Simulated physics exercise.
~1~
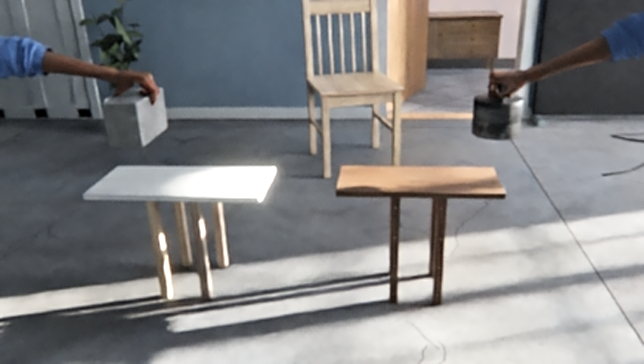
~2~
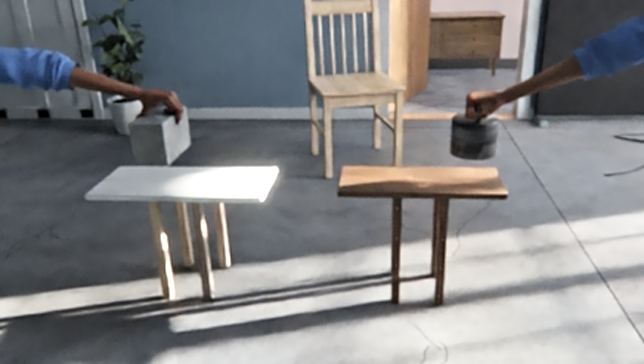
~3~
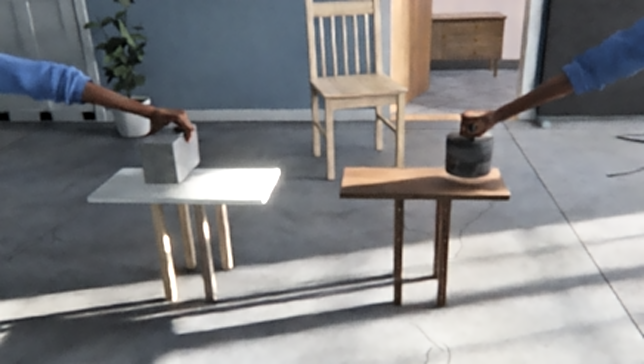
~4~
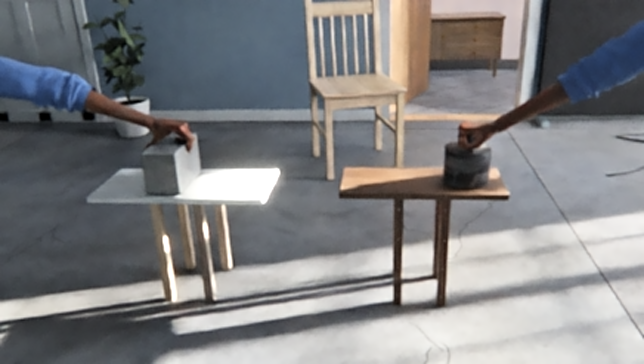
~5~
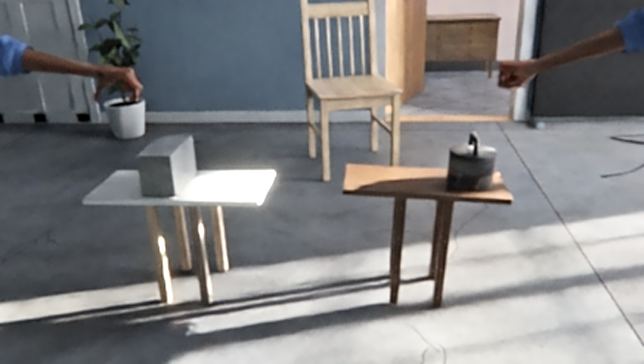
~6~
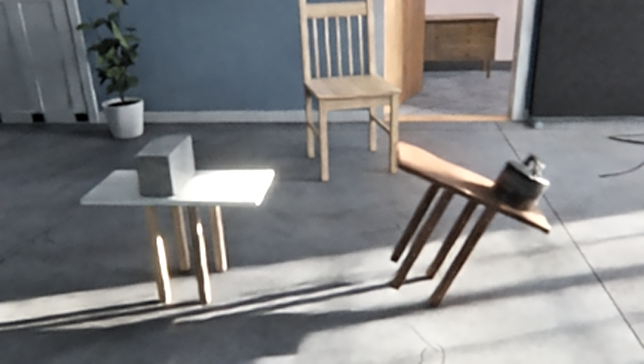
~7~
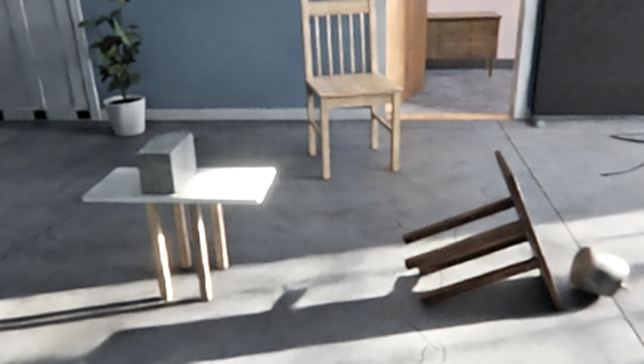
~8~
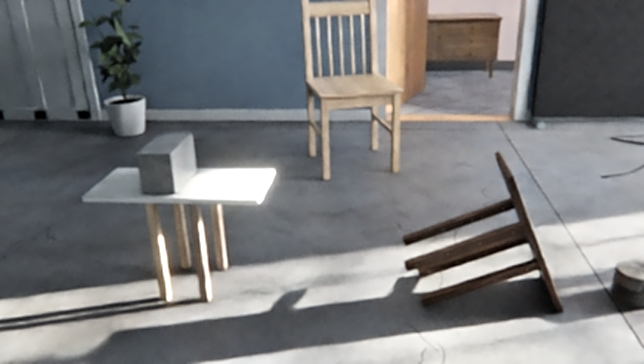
At the start, one hand on each side holds an object above a narrow-footed stand, a grey block over the white trestle on the left and a dark round canister over the brown plant stand on the right. The hands lower both objects onto the tops, the canister landing near the right end. Both hands then let go and draw back. The brown stand tips over to the right, and the canister drops to the floor and rolls away rightward. At the end, the brown stand lies toppled, while the white trestle stands steady with its block upright.
